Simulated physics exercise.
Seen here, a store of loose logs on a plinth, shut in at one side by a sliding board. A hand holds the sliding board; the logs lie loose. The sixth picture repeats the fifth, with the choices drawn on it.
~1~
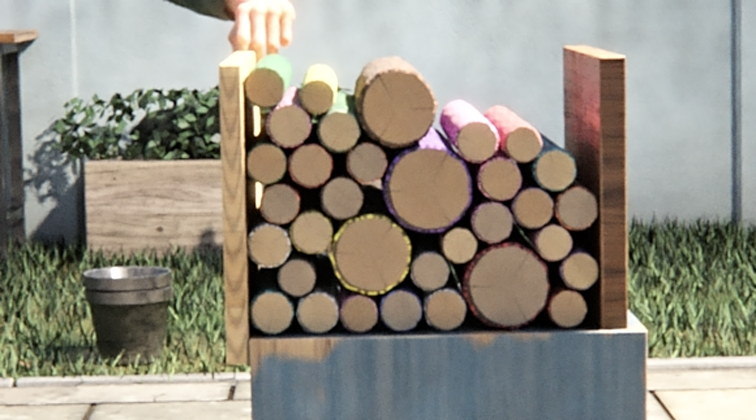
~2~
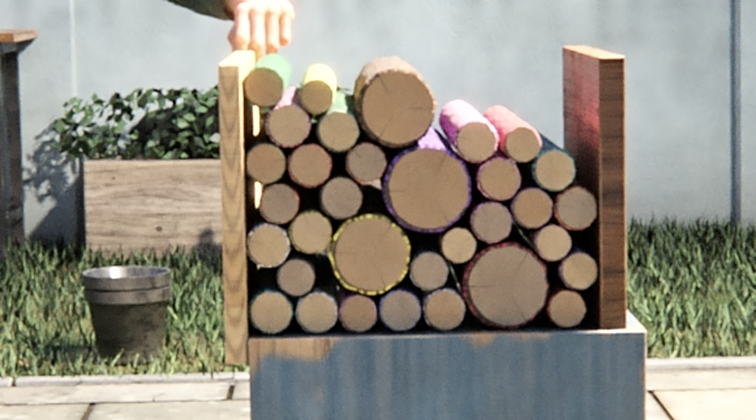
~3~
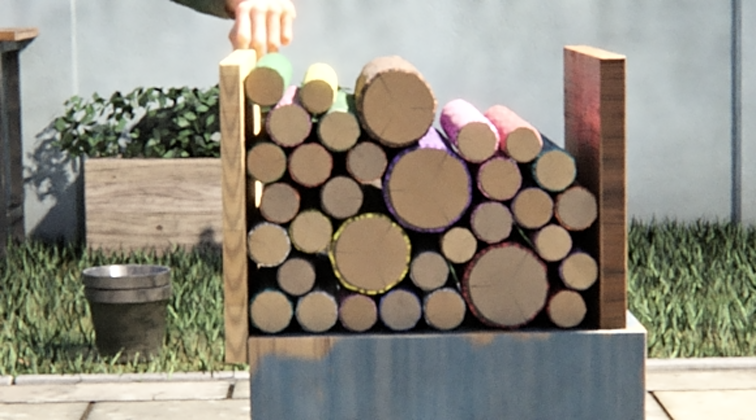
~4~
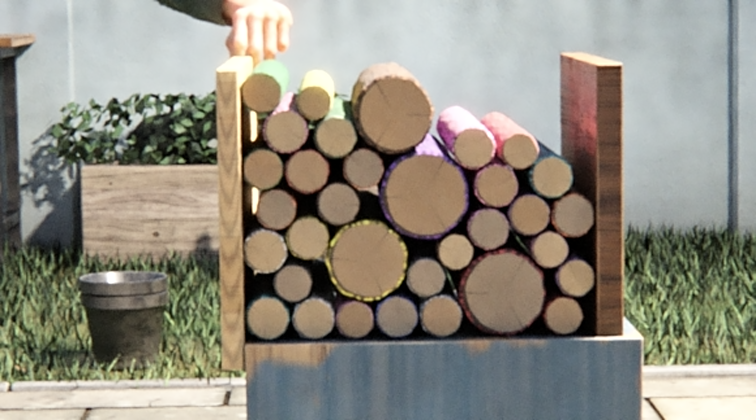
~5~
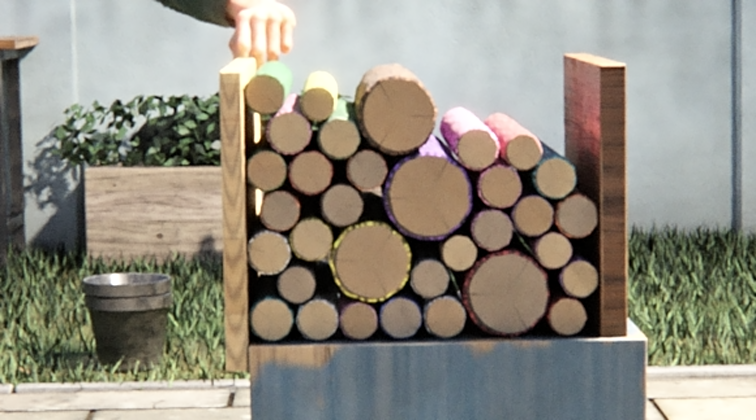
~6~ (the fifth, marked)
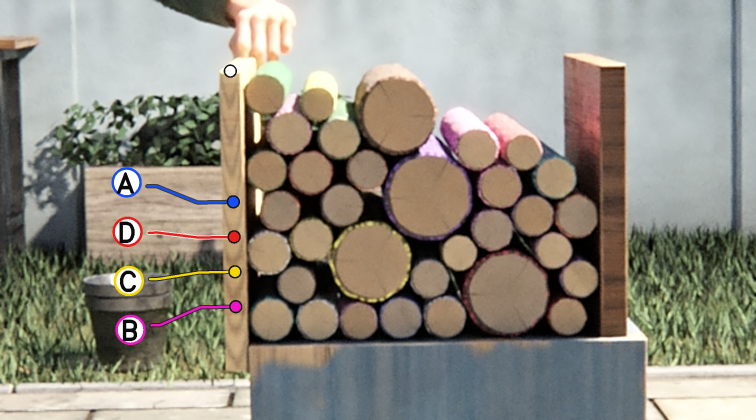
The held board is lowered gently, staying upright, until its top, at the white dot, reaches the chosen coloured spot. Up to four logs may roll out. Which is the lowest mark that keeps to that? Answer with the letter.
Slide it to D.
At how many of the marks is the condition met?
Two of the four.
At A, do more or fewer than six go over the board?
At A, fewer than six.
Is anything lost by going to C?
Yes, at C.
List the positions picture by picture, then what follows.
In the first picture, a log (507, 286); a log (311, 233); a log (428, 189).
In the second picture, a log (427, 189); a log (310, 165).
In the third picture, a log (288, 125); a log (264, 86).
In the fourth picture, side board (239, 199); a log (267, 318).
In the fifth picture, a log (507, 294); a log (311, 240); a log (428, 196).
On the marked copy, A at (233, 202); B at (236, 307); C at (235, 272); D at (234, 237); the white dot at (230, 71).
Taking D. A third of the way, top of the board (244, 145).
Two thirds of the way, top of the board (246, 232).
When it is over, top of the board (246, 235), four out over the board.
As for the rest, A four out over the board; B more than four out over the board; C more than four out over the board.
